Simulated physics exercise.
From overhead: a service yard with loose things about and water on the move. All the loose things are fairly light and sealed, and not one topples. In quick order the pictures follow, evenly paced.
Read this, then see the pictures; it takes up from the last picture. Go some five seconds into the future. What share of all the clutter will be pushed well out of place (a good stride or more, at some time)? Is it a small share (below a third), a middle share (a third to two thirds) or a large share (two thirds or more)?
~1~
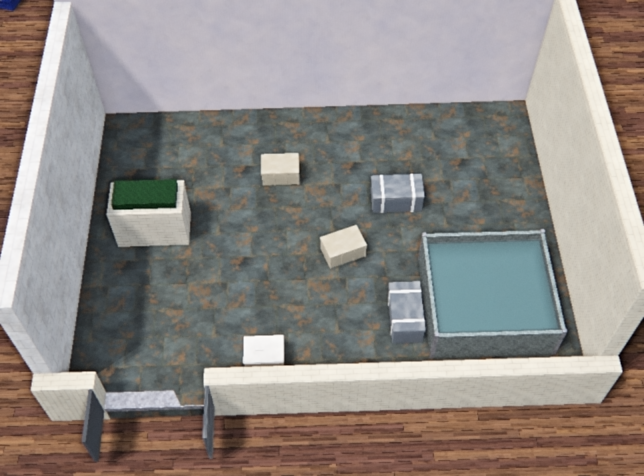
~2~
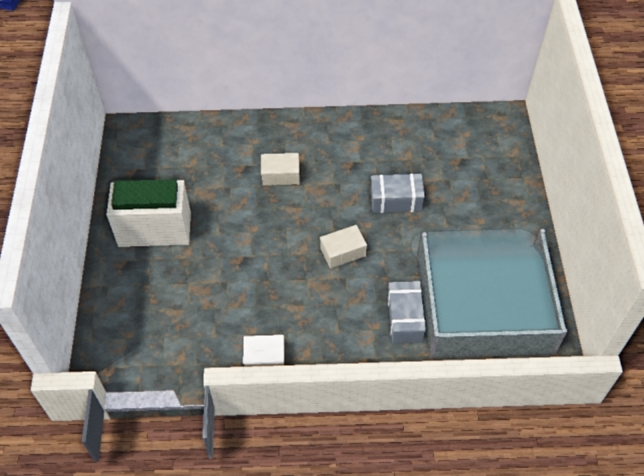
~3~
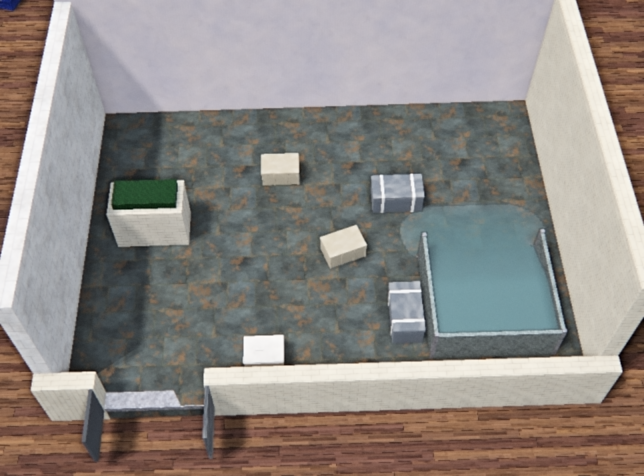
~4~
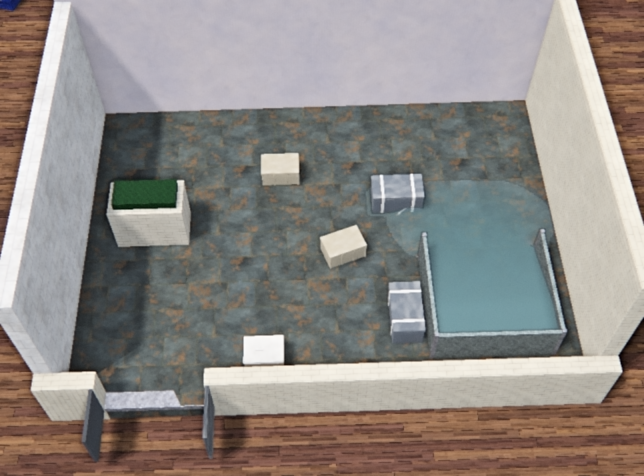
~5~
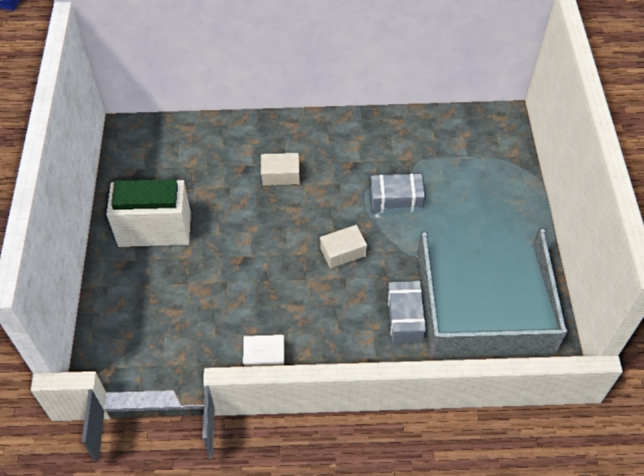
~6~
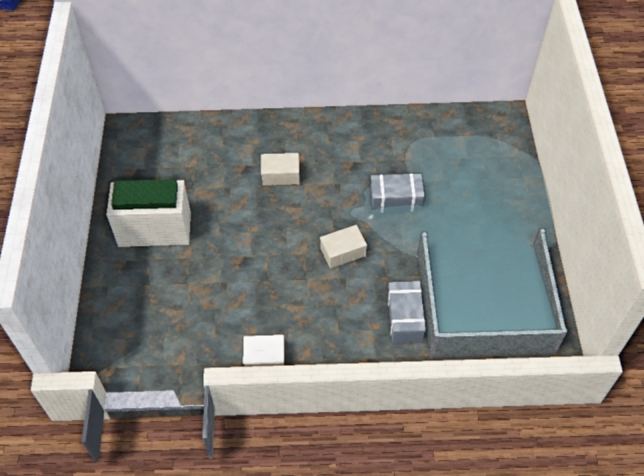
A middle share, a third to two thirds.
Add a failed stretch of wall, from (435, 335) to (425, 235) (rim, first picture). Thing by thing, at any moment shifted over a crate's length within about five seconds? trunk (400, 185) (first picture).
From what the pictures show, it travelled less.
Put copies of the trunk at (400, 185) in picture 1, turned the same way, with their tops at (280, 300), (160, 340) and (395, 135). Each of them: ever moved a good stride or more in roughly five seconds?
One after the other: Never so far, less than that, yes.
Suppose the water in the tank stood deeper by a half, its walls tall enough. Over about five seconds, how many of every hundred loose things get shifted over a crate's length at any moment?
I make it 60 per cent.
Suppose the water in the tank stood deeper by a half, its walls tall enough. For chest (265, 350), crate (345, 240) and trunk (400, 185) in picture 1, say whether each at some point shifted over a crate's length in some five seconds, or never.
In the order asked: Below that distance, over that distance and over that distance.
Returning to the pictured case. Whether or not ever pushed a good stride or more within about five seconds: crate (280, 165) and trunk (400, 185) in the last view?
Each in turn - got displaced / got displaced.
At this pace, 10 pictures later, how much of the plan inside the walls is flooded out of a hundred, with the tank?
45 per cent.
A moment on, 0 of 5 are well off their spots; 0 afloat.
Next, 1 of 5 are well off their spots; 0 afloat.
Later, 1 of 5 are well off their spots; 0 afloat.
In the end, 2 of 5 are well off their spots, and 2 have been at some point; 1 afloat.
